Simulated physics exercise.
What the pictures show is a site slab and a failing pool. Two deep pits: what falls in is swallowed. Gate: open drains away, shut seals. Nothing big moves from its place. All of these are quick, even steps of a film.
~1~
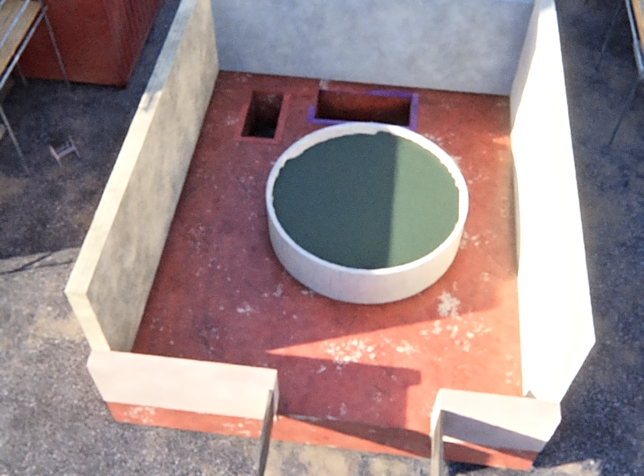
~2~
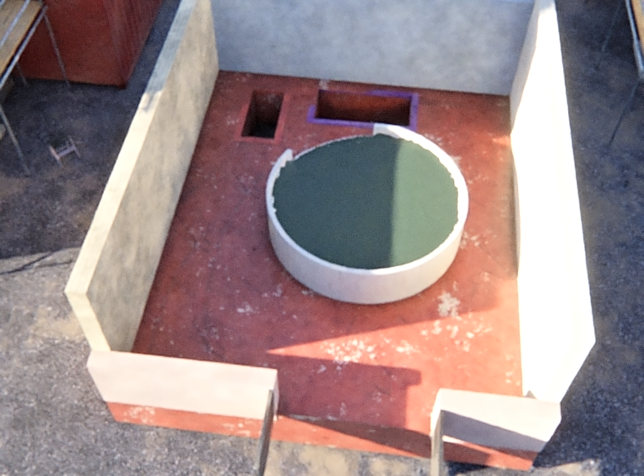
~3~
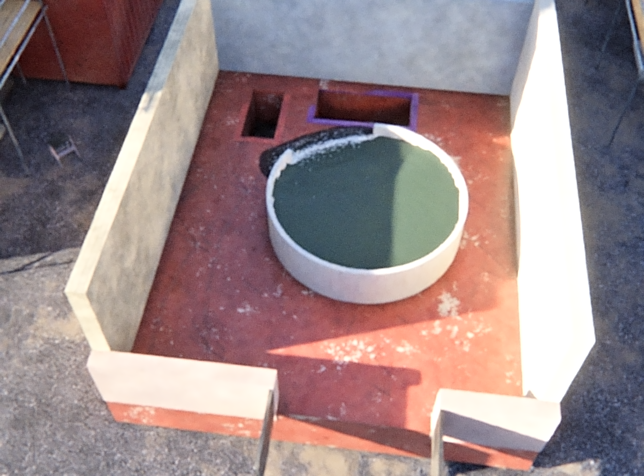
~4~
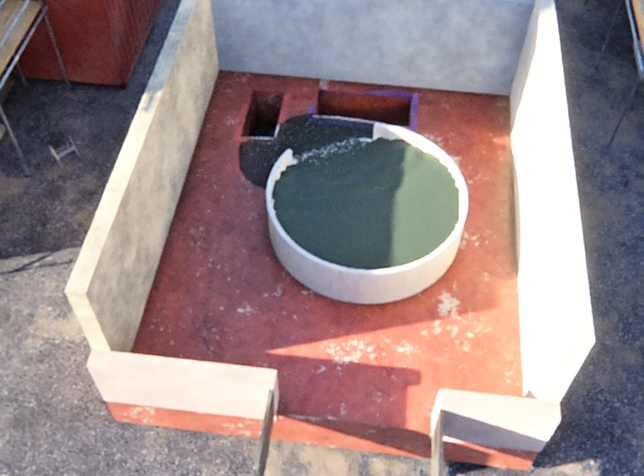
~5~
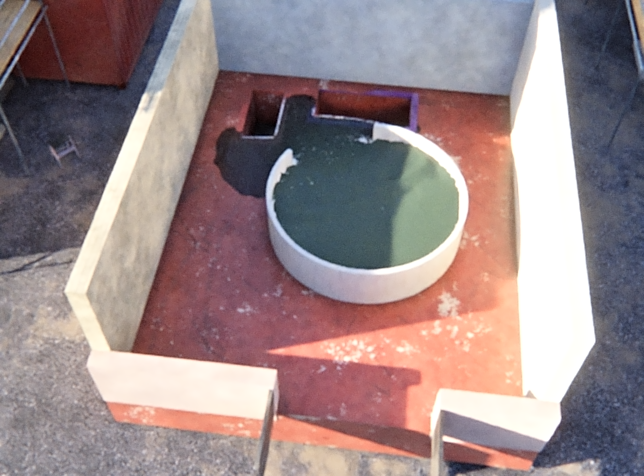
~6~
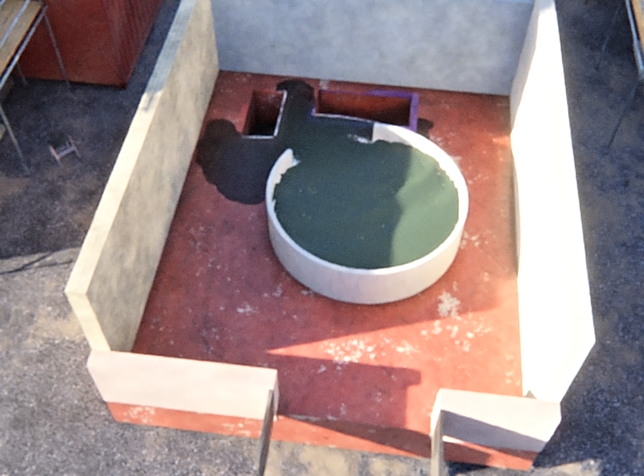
On a walled red slab, dark water pours from the round pool's broken far side and spreads left around two pits.
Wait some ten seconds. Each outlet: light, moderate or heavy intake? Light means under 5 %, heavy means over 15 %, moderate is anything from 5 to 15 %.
Intake - gate: Light, purple pit: Heavy, red pit: Heavy.
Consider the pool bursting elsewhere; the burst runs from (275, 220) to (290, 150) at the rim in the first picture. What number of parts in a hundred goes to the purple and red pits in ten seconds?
Purple takes 8 in a hundred, red takes 25 in a hundred.
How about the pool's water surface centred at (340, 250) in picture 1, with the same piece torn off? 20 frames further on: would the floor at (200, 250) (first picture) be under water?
The answer is submerged.
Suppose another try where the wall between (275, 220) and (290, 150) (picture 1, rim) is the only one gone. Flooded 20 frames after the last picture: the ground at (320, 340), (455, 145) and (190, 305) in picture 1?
The first would be drenched, the second still unwetted and the third drenched.
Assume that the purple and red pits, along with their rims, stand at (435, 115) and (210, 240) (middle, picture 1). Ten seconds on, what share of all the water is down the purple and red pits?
I reckon purple ends up with 30 percent and red with 20 percent.
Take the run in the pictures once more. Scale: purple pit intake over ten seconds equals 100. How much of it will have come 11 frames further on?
About 40 per cent.
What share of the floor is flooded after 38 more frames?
That should be about 30 %.
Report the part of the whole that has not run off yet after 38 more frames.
About 40 per cent.
A moment on, water covers 15 % of the floor; the gate 0 %, the purple pit 7 %, the red pit 6 %.
Next, water covers 20 % of the floor; the gate 0 %, the purple pit 13 %, the red pit 12 %.
Then, water covers 30 % of the floor; the gate 0 %, the purple pit 21 %, the red pit 21 %.
Later, water covers 30 % of the floor; the gate 0 %, the purple pit 29 %, the red pit 31 %.
In the end, water covers 30 % of the floor; the gate 0 %, the purple pit 35 %, the red pit 39 %.
